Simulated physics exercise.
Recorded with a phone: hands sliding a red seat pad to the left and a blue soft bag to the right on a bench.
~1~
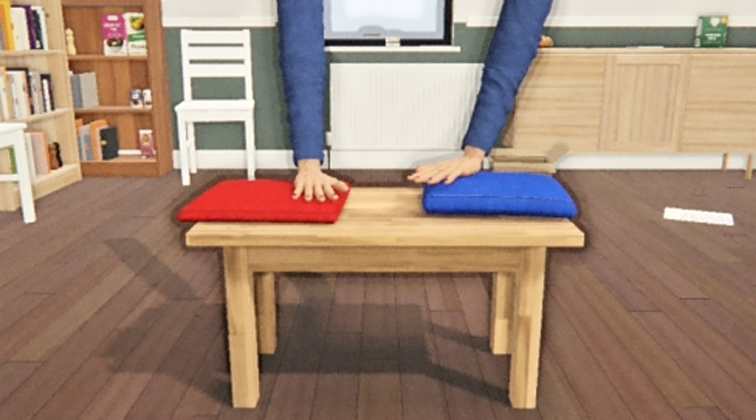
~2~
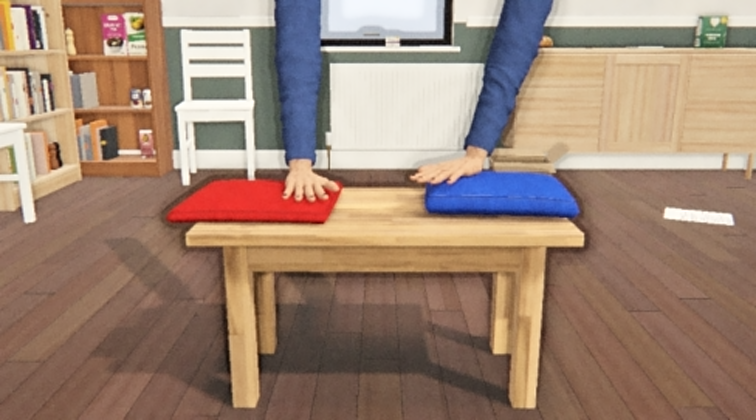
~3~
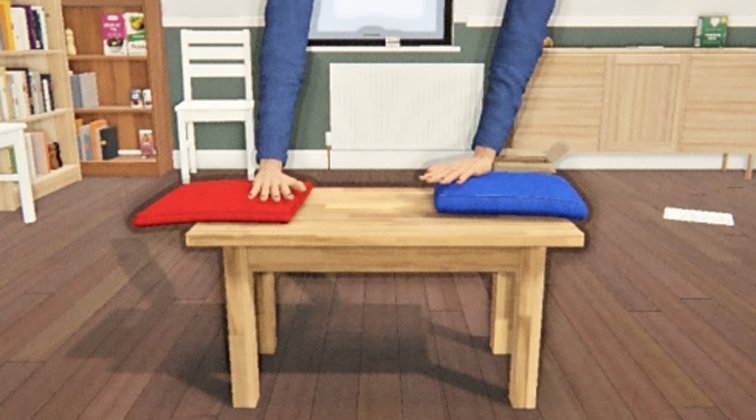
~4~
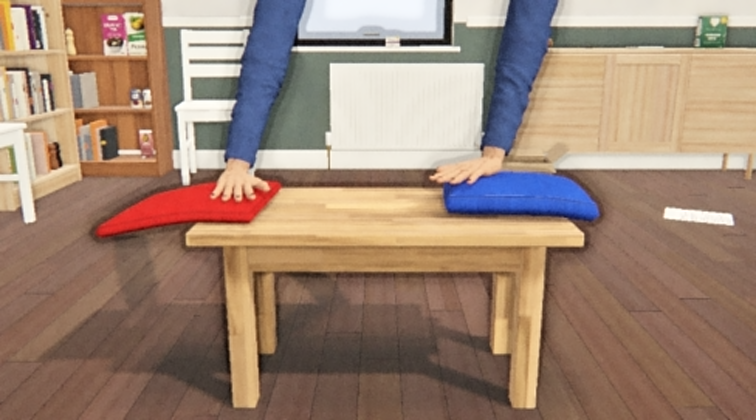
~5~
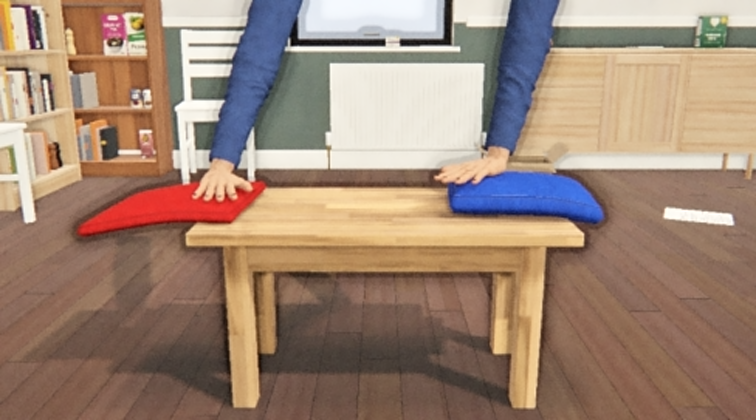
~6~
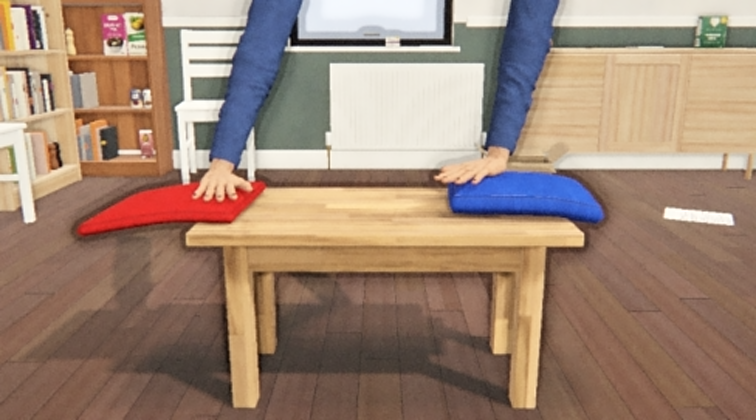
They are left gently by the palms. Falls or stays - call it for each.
Call: Red seat pad falls; blue soft bag stays.
Then, 0.36 s past the final frame, seat pad falling near (184, 280); soft bag unmoved.
Then, 0.70 s past the final frame, seat pad on the floor near (174, 313); soft bag unmoved.
When it is over, seat pad on the floor near (140, 362); soft bag unmoved. The red seat pad tips over and falls and the blue soft bag holds its place.
